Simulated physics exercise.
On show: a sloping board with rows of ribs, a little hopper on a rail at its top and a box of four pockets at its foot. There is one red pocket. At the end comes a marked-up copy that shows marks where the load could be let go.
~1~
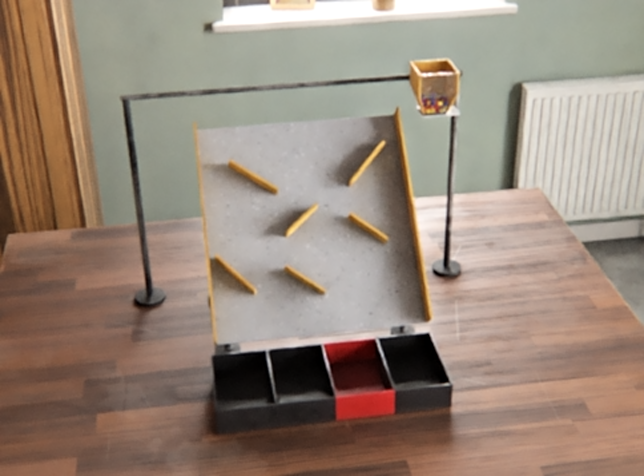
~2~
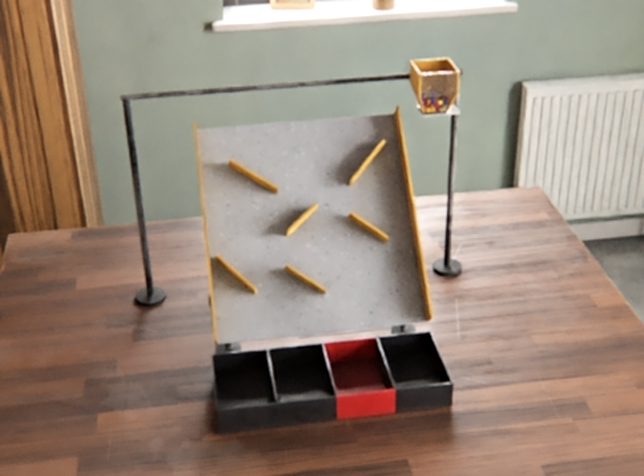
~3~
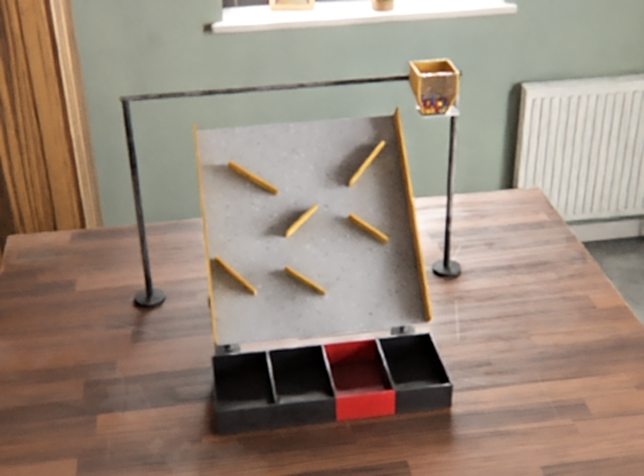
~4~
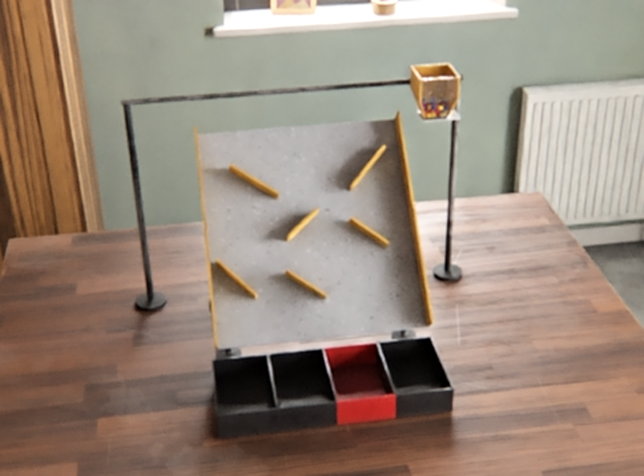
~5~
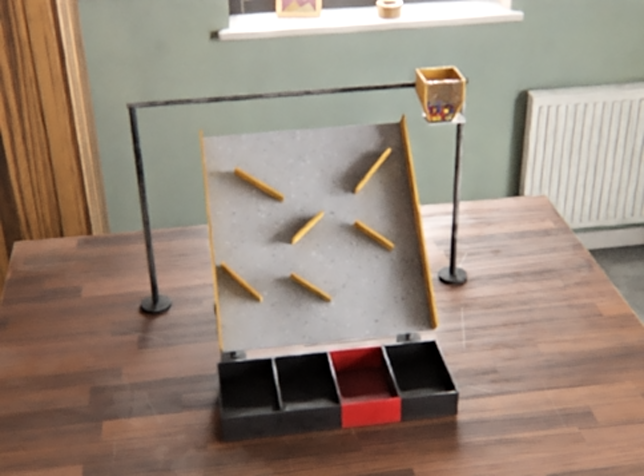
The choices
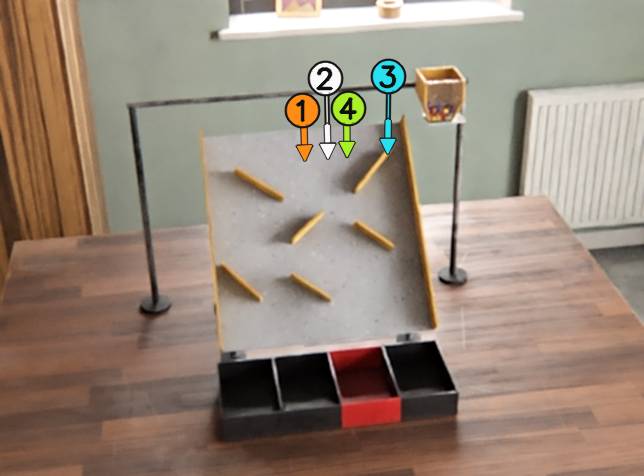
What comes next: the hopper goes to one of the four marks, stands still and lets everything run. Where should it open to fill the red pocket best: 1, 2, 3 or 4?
Choose 4.
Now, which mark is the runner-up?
That would be 2.
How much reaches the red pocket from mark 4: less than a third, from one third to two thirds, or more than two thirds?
It is more than two thirds.
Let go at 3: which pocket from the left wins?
The fourth.
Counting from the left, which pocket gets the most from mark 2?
The third.
On the marked copy, mark 1 meets the board at (304, 155); mark 2 meets the board at (327, 153); mark 3 meets the board at (387, 148); mark 4 meets the board at (347, 151).
With 1, about a quarter in the red pocket, about two thirds in other pockets, a small part outside the box.
With 2, about a third in the red pocket, about half in other pockets, a small part outside the box.
With 3, about a third in the red pocket, about half in other pockets, a small part outside the box.
With 4, most in the red pocket, a small part in other pockets, a small part outside the box.
